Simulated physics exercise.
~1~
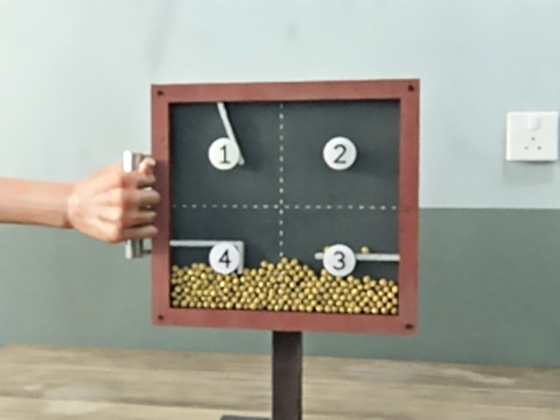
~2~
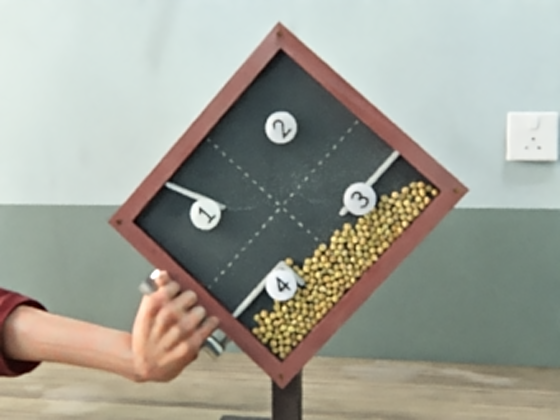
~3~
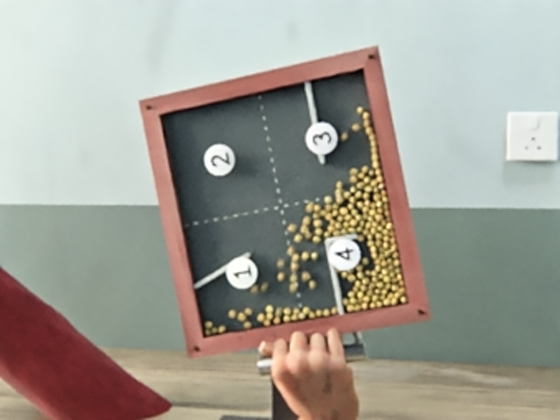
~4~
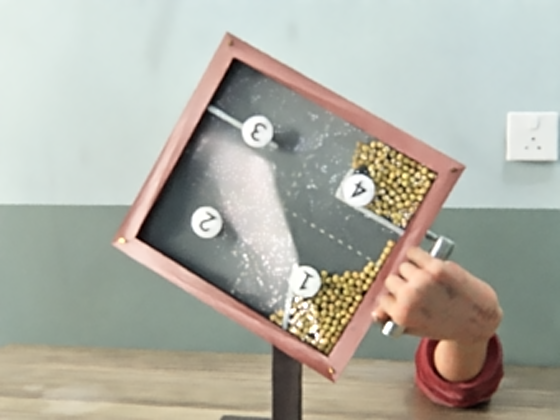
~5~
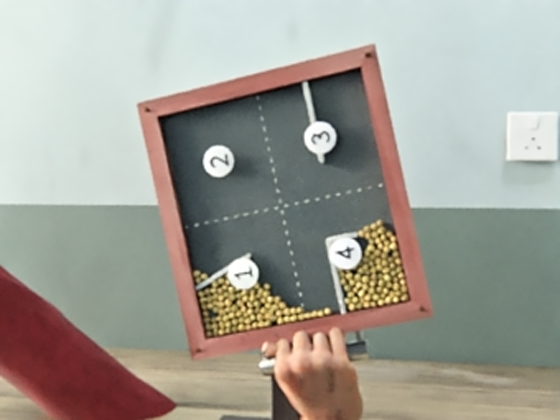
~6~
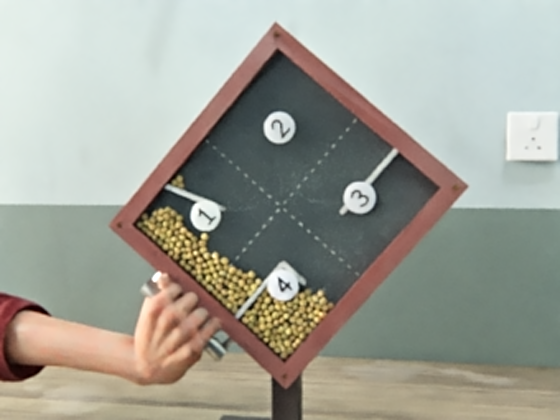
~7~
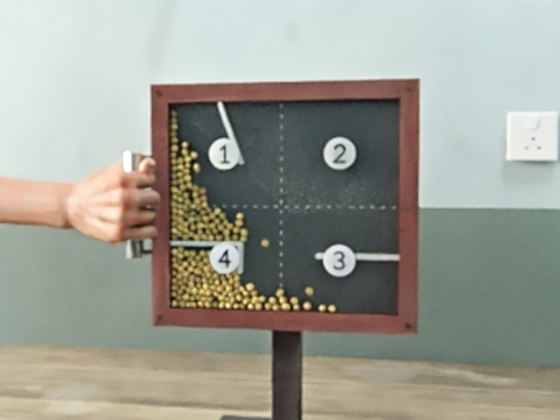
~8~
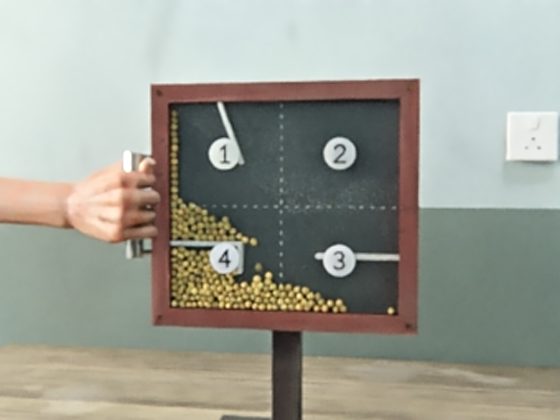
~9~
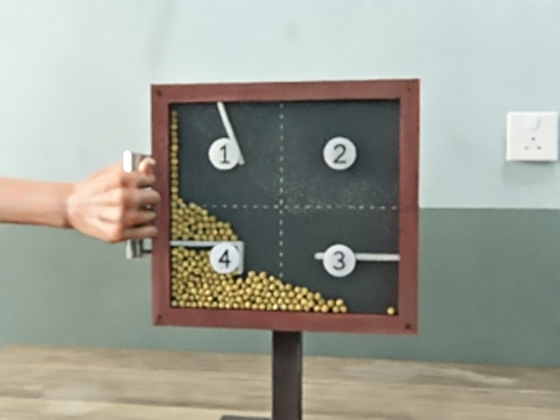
Yellowish dried chickpeas lie heaped along the bottom of a square, red-framed box with a dark back, numbered white discs and thin pale bars, seen from the front against a pale blue and grey-green wall with a socket at right. A hand gripping the handle at left turns the box anticlockwise on its stand, and the chickpeas slide, spilling from one numbered quarter into the next. Well past a quarter turn, they lie in two heaps split by a bar. The hand swings the box back level, and they tumble down, settling mostly in the lower left, with a thin column up the left side.
